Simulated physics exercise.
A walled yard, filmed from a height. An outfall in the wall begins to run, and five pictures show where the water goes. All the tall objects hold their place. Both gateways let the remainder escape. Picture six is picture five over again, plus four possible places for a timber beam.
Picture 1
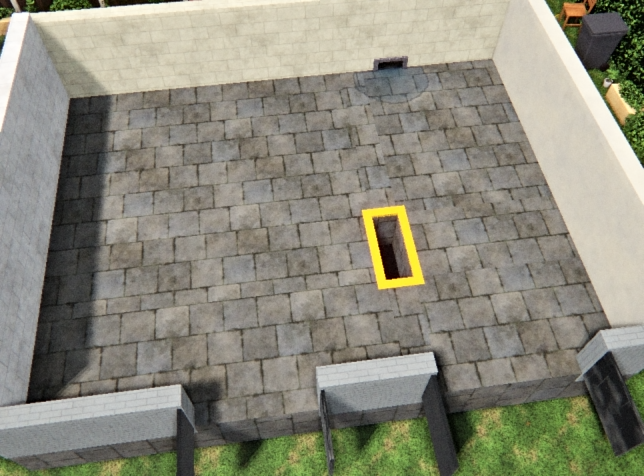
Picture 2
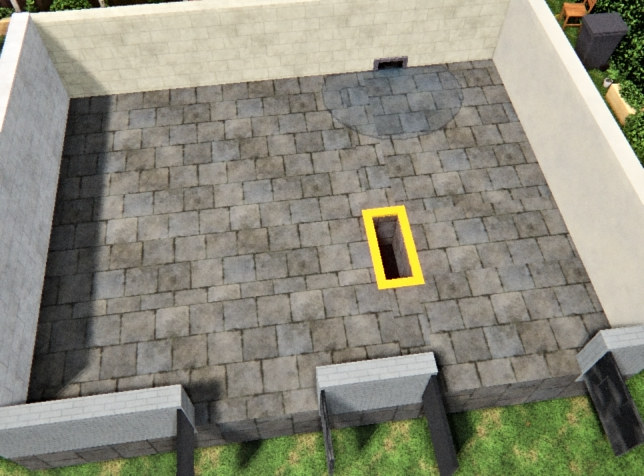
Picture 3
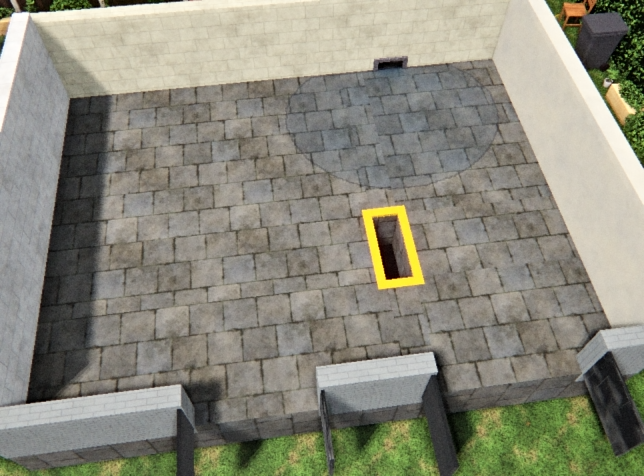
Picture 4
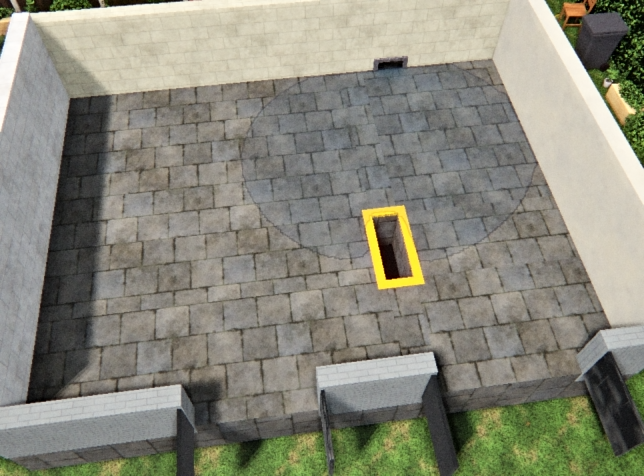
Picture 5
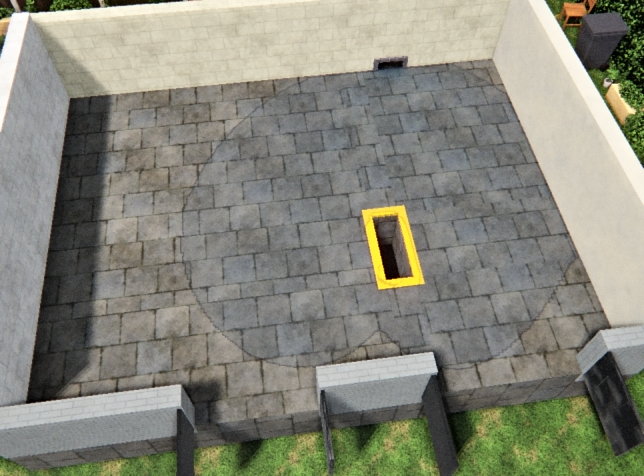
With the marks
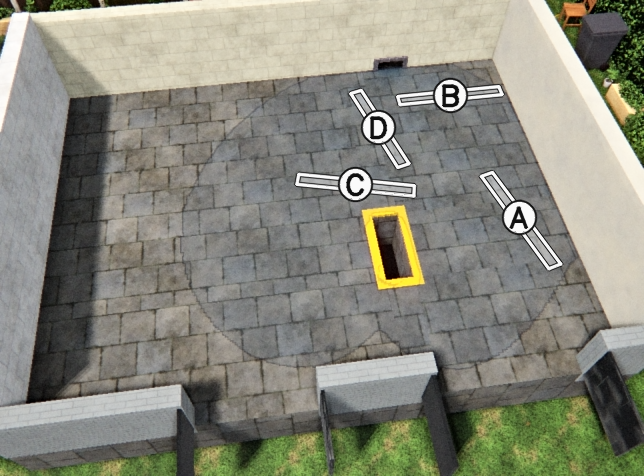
At the start, a small patch of water lies on the paving below an opening in the back wall of a walled yard. The water spreads outward in a widening curve, reaches the yellow-framed drain, then surrounds it and extends to the low front wall, covering about half the ground.
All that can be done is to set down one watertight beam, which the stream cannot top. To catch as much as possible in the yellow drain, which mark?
The best position is A.
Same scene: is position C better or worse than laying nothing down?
It is worse.
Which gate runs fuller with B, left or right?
The left one.
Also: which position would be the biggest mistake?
It is C.
In white, A from (486, 174) to (554, 266); B from (398, 100) to (500, 90); C from (297, 179) to (414, 190); D from (356, 91) to (403, 165).
With A, about 26 % of the stream goes into the yellow drain, about 69 % out by the gates.
With B, about 16 % of the stream goes into the yellow drain, about 78 % out by the gates.
With C, about 9 % of the stream goes into the yellow drain, about 88 % out by the gates.
With D, about 17 % of the stream goes into the yellow drain, about 76 % out by the gates.
